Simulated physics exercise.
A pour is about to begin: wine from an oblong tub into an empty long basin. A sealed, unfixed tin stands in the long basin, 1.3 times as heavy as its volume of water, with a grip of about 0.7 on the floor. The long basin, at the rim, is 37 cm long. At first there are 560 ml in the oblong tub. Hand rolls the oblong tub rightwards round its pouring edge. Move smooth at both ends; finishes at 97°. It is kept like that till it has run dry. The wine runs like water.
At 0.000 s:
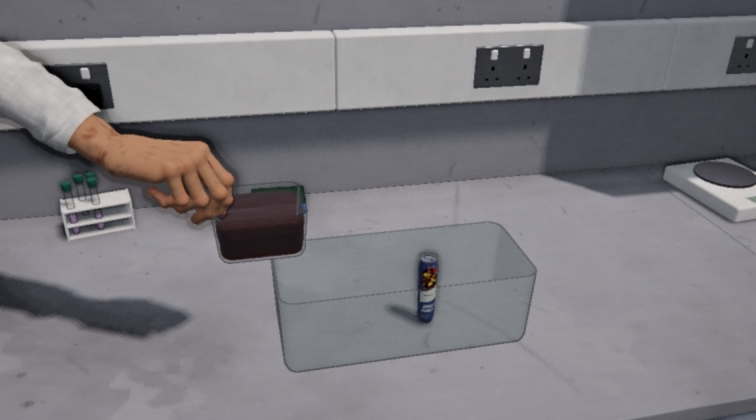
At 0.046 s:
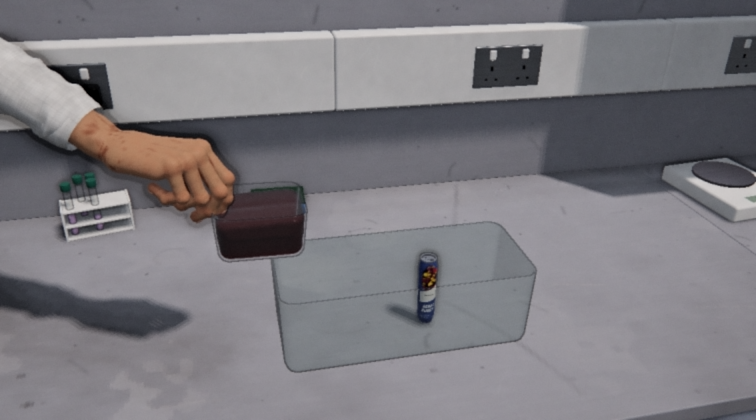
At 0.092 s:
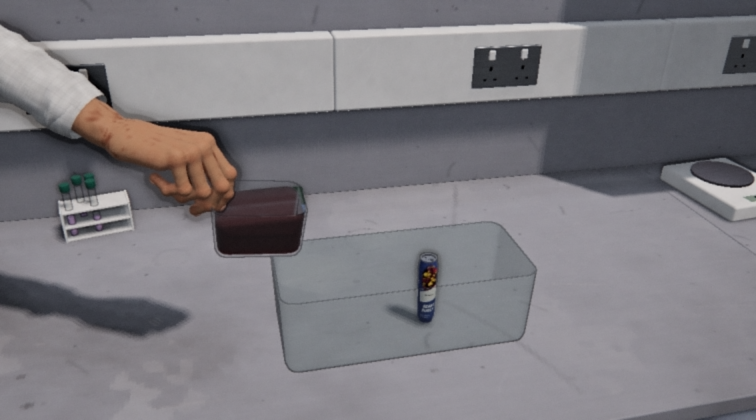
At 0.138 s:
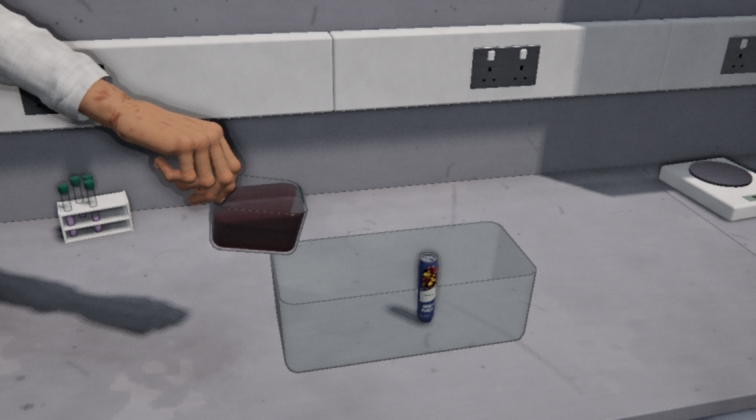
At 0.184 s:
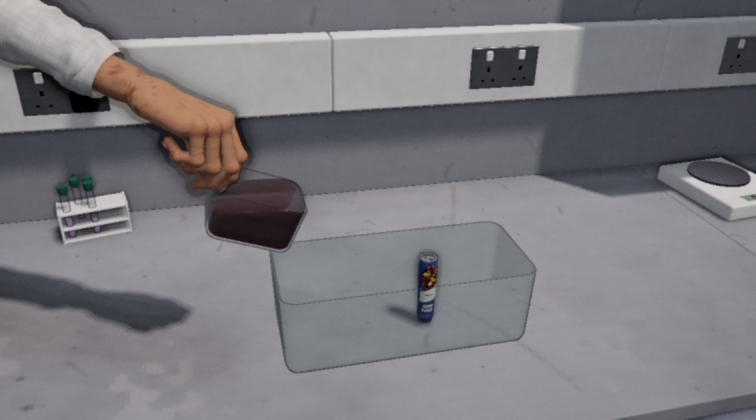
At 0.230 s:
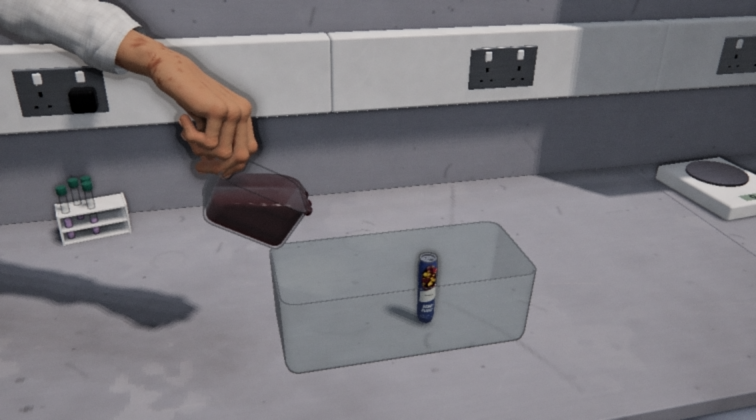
At first, a hand holds a small clear tub of dark red wine nearly level beside a long, see-through basin with a small tin standing inside. The hand rises and rolls the tub gradually rightwards, until it leans clearly and a little wine bulges over its right rim.
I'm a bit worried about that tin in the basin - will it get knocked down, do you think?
No, it ends up erect.
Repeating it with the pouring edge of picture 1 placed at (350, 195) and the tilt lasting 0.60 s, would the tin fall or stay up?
Then it tips over.
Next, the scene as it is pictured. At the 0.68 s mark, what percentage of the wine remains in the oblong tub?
I'd estimate some 4 per cent.
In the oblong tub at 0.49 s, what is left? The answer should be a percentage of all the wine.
Around 34 percent.
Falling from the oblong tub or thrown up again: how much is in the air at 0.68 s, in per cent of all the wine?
Close to 12 in every hundred parts.
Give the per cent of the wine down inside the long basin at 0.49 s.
About 16%.
Then, 0.49 s in, the tilt is 89° and 33 per cent is still to pour; the tin stands where it began.
Then, 0.68 s in, the tilt is 97° and 4 per cent is still to pour; the tin stands where it began.
Then, 0.88 s in, the tilt is 97° and 0 per cent is still to pour; the tin stands where it began.
Then, 1.10 s in, the tilt is 97° and 0 per cent is still to pour; the tin stands where it began.
Finally, the tin stands where it began.
